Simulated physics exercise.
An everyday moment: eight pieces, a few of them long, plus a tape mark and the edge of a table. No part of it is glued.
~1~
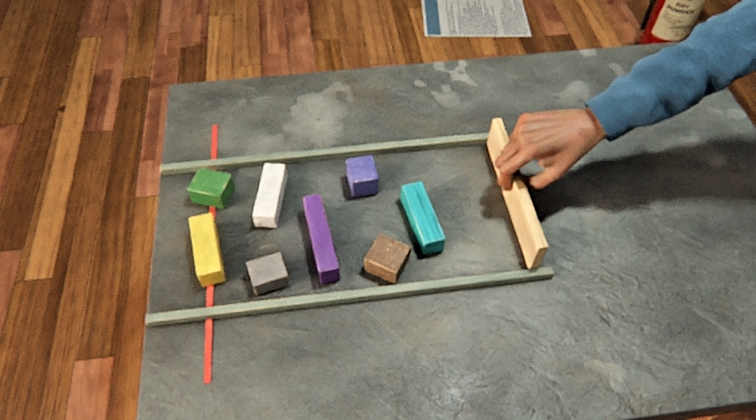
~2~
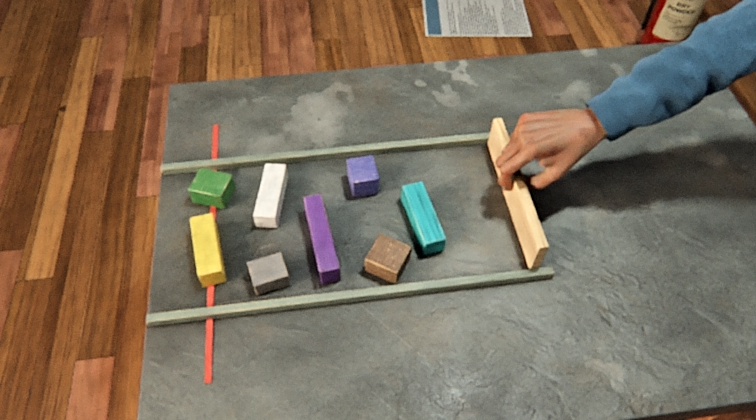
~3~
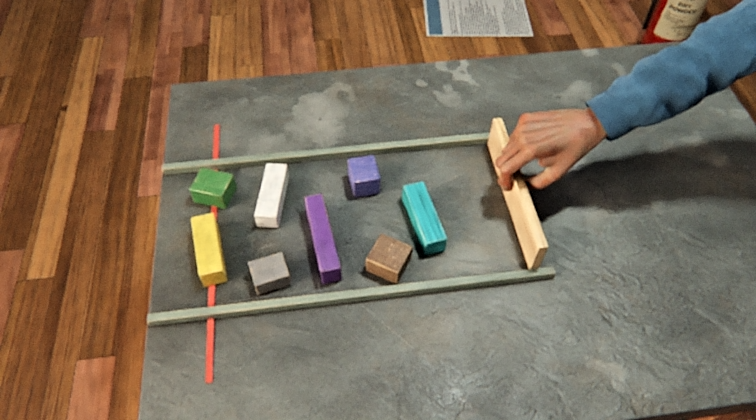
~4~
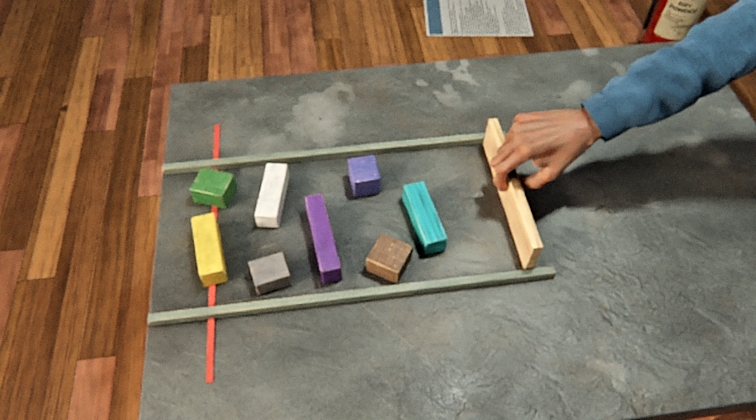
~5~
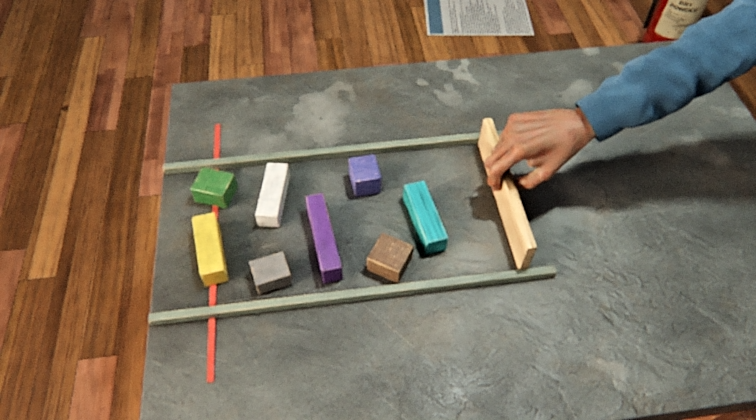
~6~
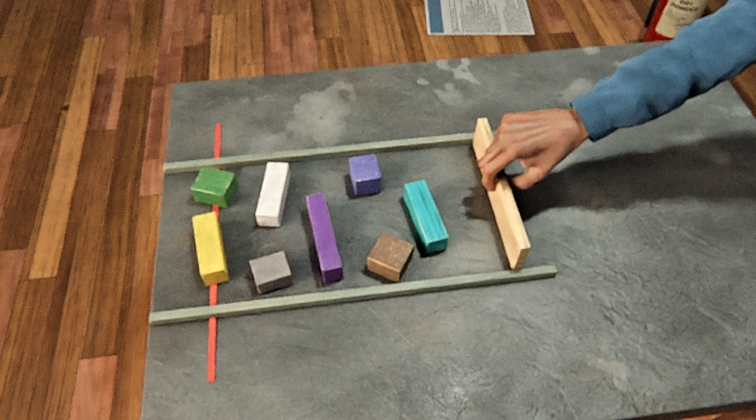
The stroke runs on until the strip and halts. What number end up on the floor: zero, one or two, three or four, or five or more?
The push clears off a handful of three or four.
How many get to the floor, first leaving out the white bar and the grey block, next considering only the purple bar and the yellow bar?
Count of fallen: 1 / 1.
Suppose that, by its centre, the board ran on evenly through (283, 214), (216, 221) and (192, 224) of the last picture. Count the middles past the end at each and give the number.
It comes out as 0, then 3, then 5.
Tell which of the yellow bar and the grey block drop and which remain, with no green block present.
The yellow bar is gone, the grey block is gone.
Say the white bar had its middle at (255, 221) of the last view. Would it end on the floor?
In the end it hangs on.
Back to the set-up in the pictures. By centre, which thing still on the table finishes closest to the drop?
The white bar is foremost.
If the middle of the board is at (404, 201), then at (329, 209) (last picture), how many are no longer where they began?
That gives 2 for the first and 5 for the second.
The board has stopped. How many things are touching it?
Number: 3.
Early on, none off yet; yellow bar at rest near (211, 248); green block at rest near (215, 187); grey block at rest near (272, 272).
A while later, none off yet; yellow bar moving near (204, 248); green block at rest near (215, 187); grey block travelled about its own width near (233, 274).
Finally, the number that fall off is three or four; lost, grey block, green block and yellow bar.
